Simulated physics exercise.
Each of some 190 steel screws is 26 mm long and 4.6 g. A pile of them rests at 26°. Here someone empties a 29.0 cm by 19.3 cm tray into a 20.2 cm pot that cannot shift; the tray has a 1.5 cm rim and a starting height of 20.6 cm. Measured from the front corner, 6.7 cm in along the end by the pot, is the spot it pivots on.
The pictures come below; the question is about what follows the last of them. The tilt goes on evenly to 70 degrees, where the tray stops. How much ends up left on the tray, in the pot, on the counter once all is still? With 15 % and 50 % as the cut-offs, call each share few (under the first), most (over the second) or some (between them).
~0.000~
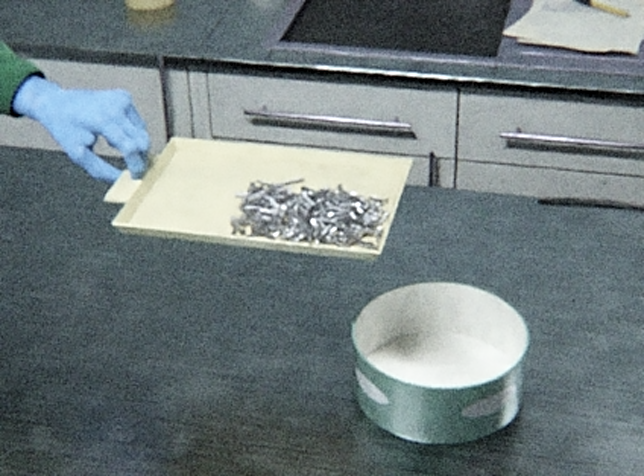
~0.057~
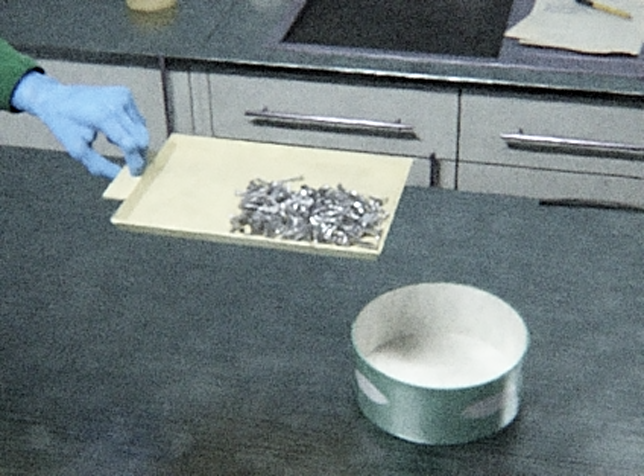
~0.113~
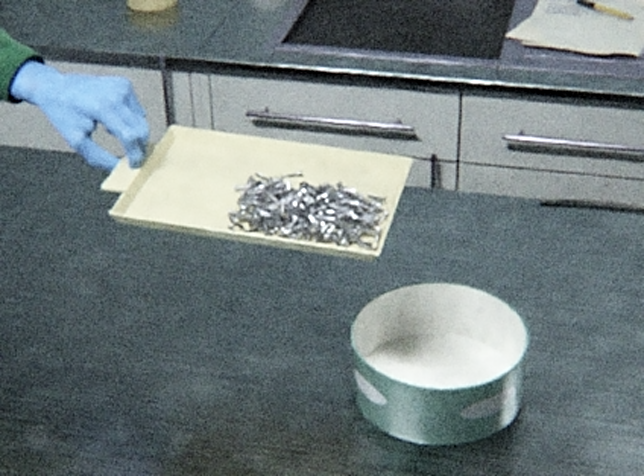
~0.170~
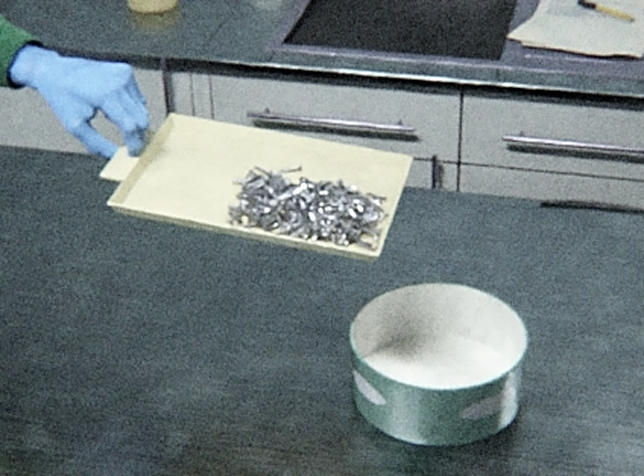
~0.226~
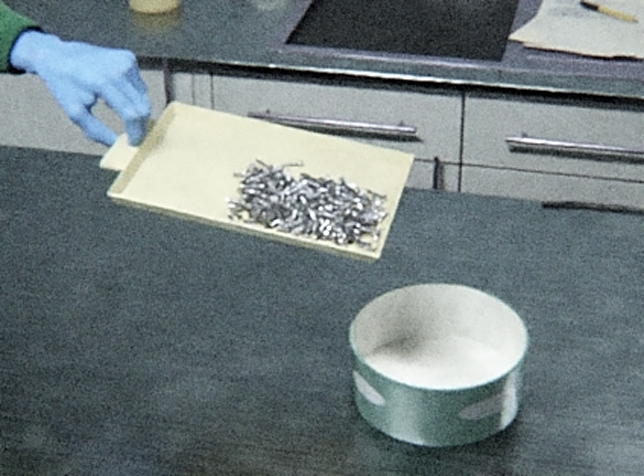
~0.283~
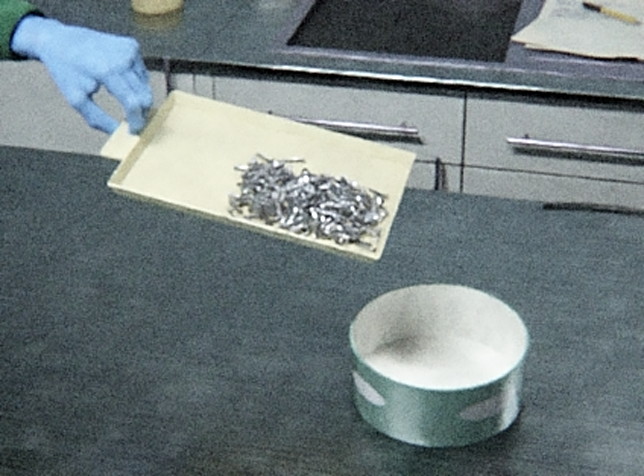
My estimate: Left on the tray: Few, pot: Most, counter: Few.
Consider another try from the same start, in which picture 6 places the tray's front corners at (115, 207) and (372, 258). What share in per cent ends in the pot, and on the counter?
Split: Pot = 40, counter = 60.
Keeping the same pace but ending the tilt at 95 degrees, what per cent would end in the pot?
Estimate: Roughly 95 percent.
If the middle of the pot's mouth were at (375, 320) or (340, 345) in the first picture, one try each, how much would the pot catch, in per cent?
I'd say close to 90 percent for the first spot and 80 percent for the second.
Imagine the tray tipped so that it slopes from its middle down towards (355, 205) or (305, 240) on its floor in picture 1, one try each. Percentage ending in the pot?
85 and 65 %.
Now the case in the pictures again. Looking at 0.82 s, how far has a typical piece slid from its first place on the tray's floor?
It has moved some 3 cm from its start.
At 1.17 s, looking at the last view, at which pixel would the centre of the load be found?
At that time the load is centred around (378, 233).
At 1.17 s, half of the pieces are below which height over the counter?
Roughly 22 cm above the counter.
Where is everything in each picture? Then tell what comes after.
In the first frame, tray tilt 0 degrees, front corners at (120, 221) and (374, 248); middle of the pieces at (303, 210); pot at (440, 331).
In the second frame, tray tilt 1 degrees, front corners at (119, 218) and (374, 248); middle of the pieces at (303, 209).
In the third frame, tray tilt 3 degrees, front corners at (118, 211) and (373, 249); middle of the pieces at (302, 207).
In the fourth frame, tray tilt 6 degrees, front corners at (116, 201) and (373, 250), lowest corner right front; middle of the pieces at (302, 203).
In the fifth frame, tray tilt 9 degrees, front corners at (116, 191) and (373, 251), lowest corner right front; middle of the pieces at (302, 200).
In the sixth frame, tray tilt 12 degrees, front corners at (116, 182) and (373, 252), lowest corner right front; middle of the pieces at (303, 197); pot at (439, 333). The tray's pace is about 50 degrees a second.
After 0.82 s, tilt 39 degrees; the tray holds 100 %, the pot 0 %.
Then, at 1.17 s, tilt 57 degrees; the tray holds 75 %, the pot 5 %.
After 1.62 s, tilt 70 degrees; the tray holds 5 %, the pot 85 %.
At rest (2.5 s), tray 0 %, pot 95 %, counter 5 %.
